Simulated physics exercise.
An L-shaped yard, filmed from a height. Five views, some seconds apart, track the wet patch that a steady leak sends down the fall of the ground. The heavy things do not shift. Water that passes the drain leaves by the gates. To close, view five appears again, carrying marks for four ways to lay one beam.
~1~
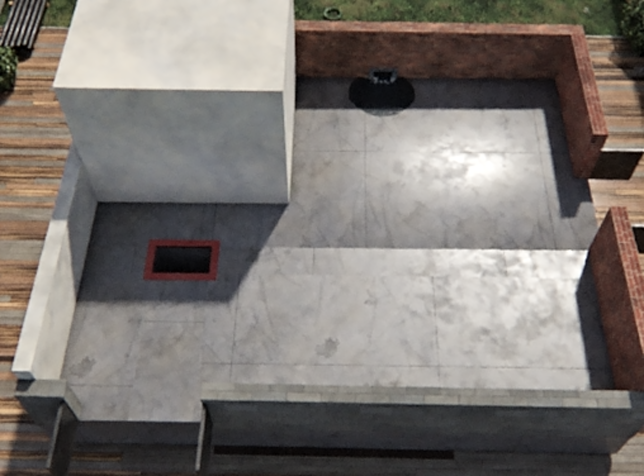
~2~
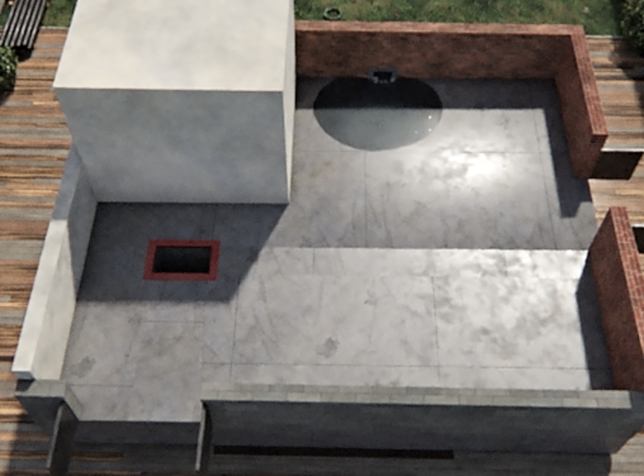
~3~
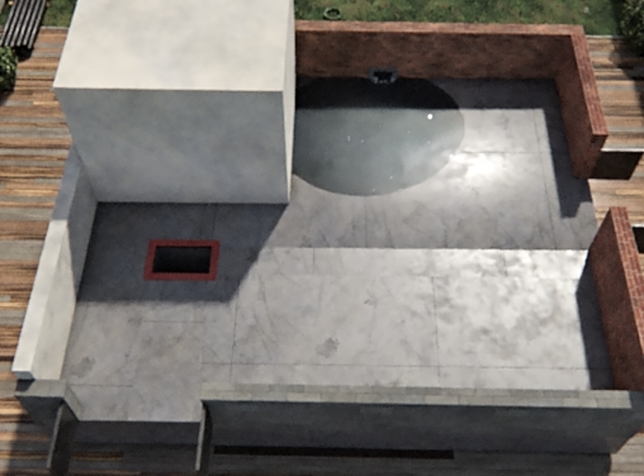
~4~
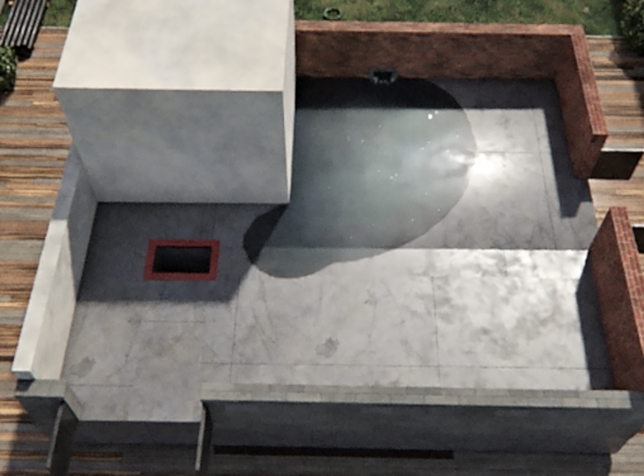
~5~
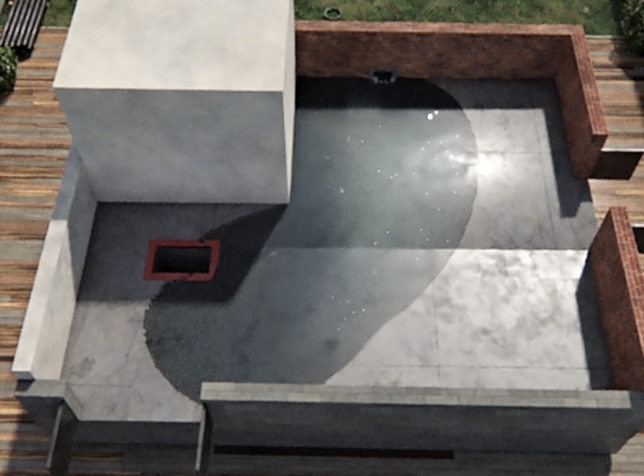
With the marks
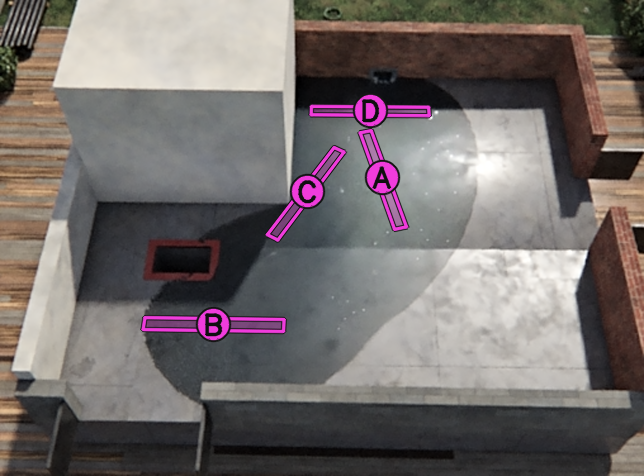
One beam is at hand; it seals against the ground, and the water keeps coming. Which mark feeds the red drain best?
B.
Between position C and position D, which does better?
It is D.
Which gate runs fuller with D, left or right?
The left one.
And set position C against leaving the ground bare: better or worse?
It is worse.
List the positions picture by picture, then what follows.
Outfall at (383, 73); red drain at (182, 260); open gate at (146, 405); open gate at (581, 213); front seen at (359, 104), 2 % of the ground wet; red drain still dry, in the first frame.
Front seen at (335, 135), 7 % of the ground wet; red drain still dry, in the second frame.
Front seen at (316, 181), 15 % of the ground wet; red drain still dry, in the third frame.
Front seen at (268, 263), 25 % of the ground wet; red drain still dry, in the fourth frame.
Front seen at (159, 357), 43 % of the ground wet; red drain taking water, in the fifth frame.
On the marked copy, A from (365, 131) to (400, 228); B from (144, 323) to (283, 325); C from (272, 237) to (339, 149); D from (311, 110) to (428, 111).
If A is chosen, about 4 % of the stream goes into the red drain, about 95 % out by the gates.
If B is chosen, about 15 % of the stream goes into the red drain, about 84 % out by the gates.
If C is chosen, about 2 % of the stream goes into the red drain, about 96 % out by the gates.
If D is chosen, about 5 % of the stream goes into the red drain, about 92 % out by the gates.
